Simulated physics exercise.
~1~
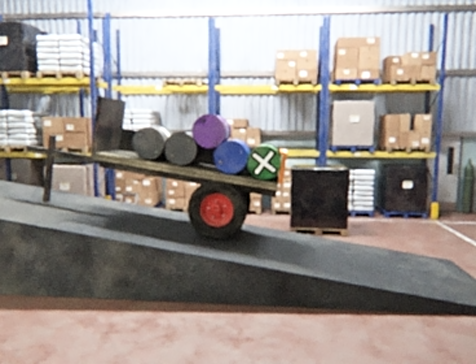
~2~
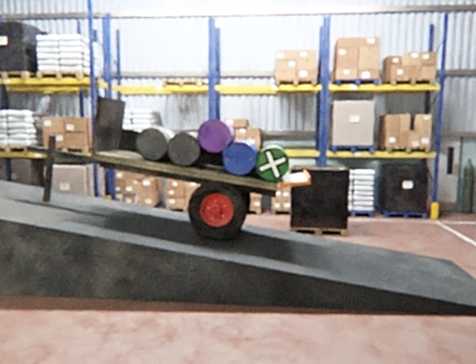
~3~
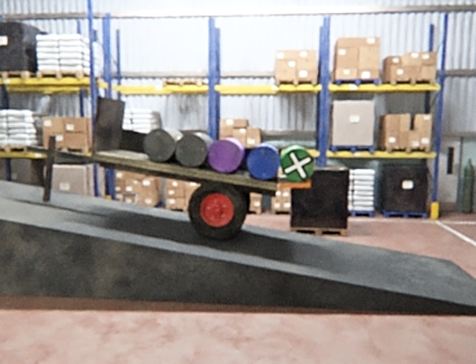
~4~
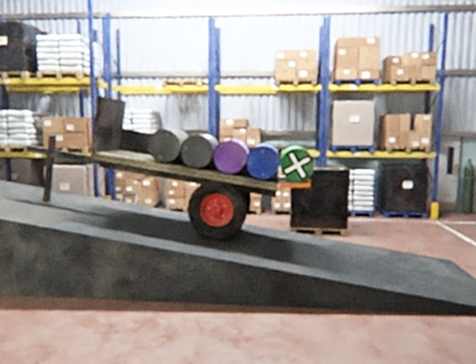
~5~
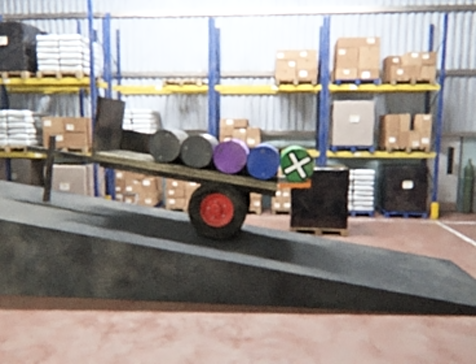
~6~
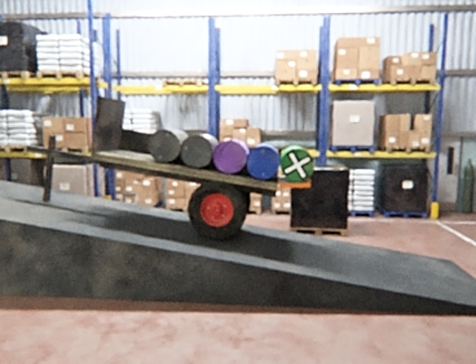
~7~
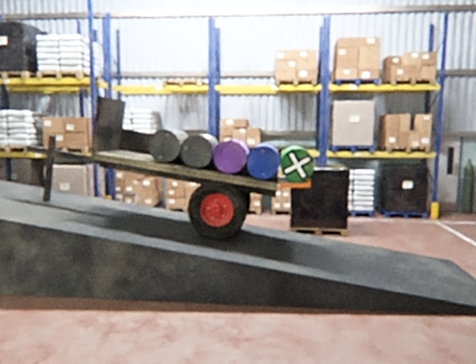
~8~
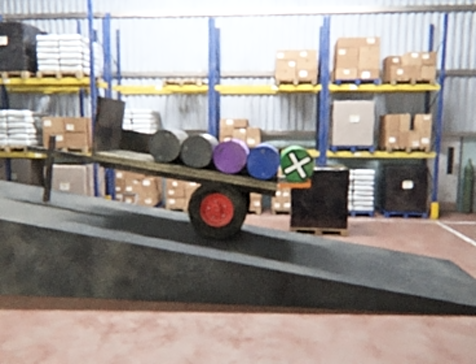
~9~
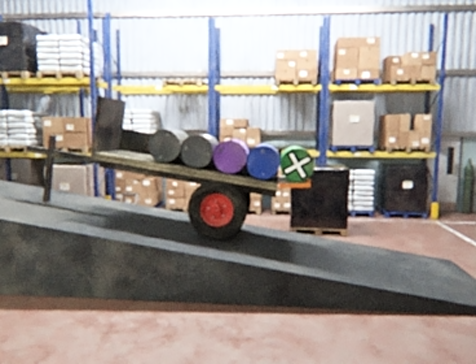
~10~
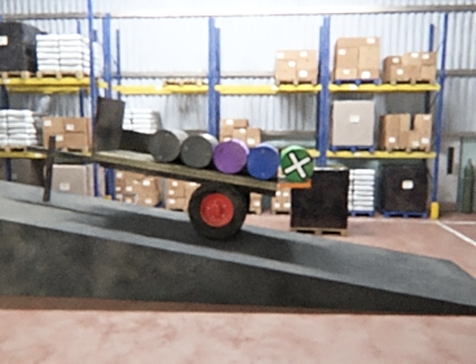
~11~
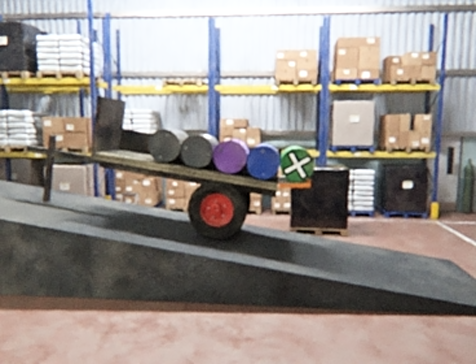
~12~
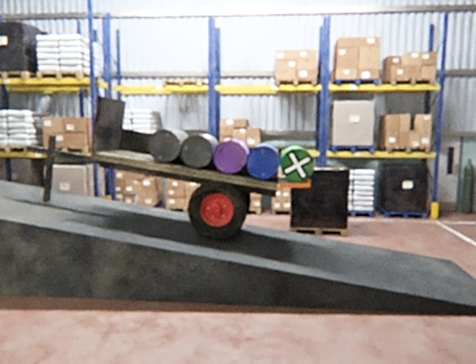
In a warehouse, drums on a sloping trailer rolling right as the tailgate drops, the cross-marked green one stopping on the gate.
